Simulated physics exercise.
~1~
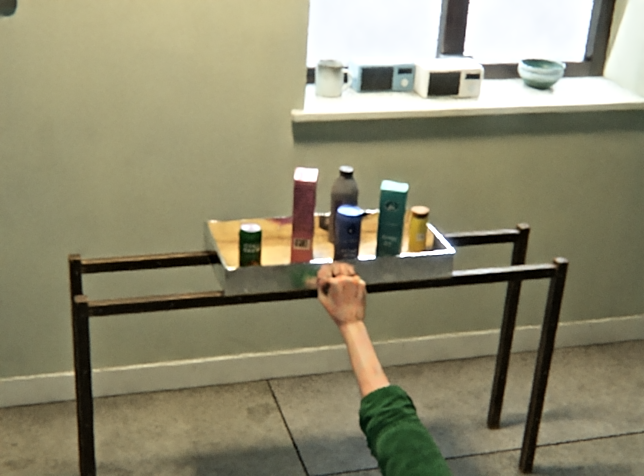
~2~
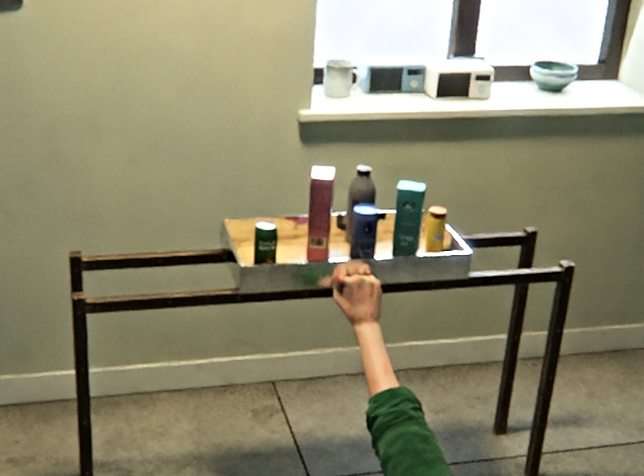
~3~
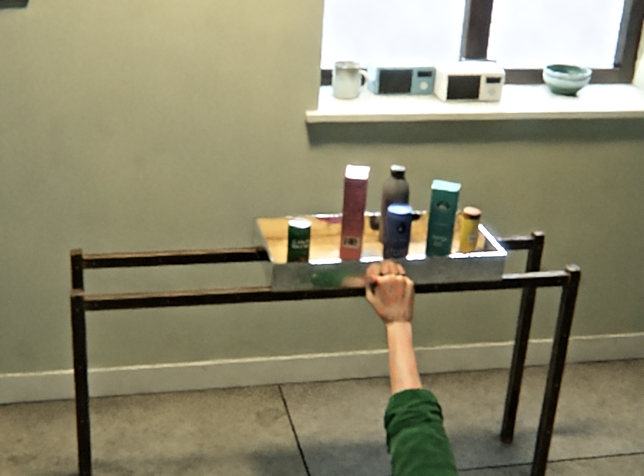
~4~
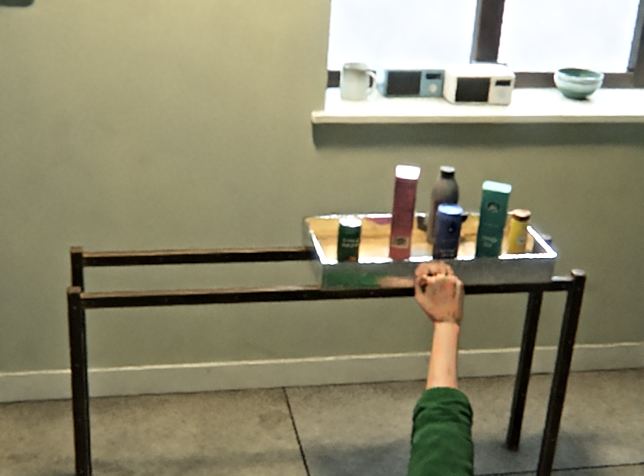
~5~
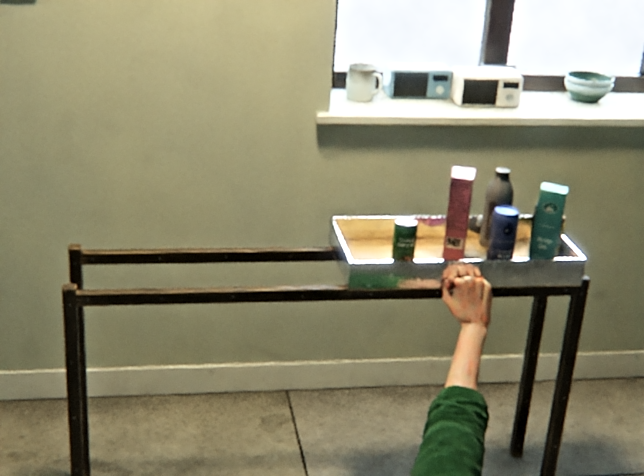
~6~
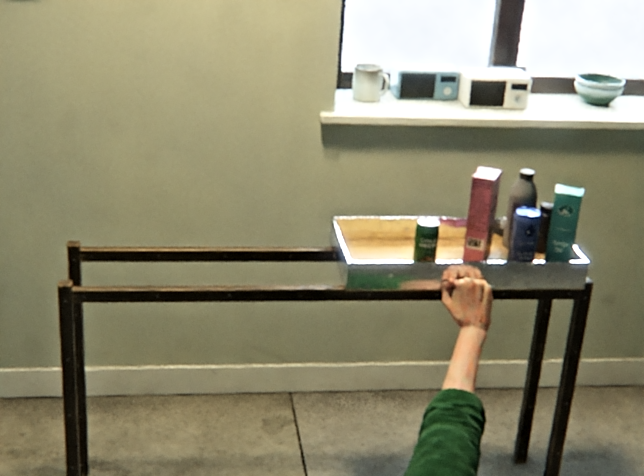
On rails, a hand pushes a tray right; it stops and several containers slide on, upright.
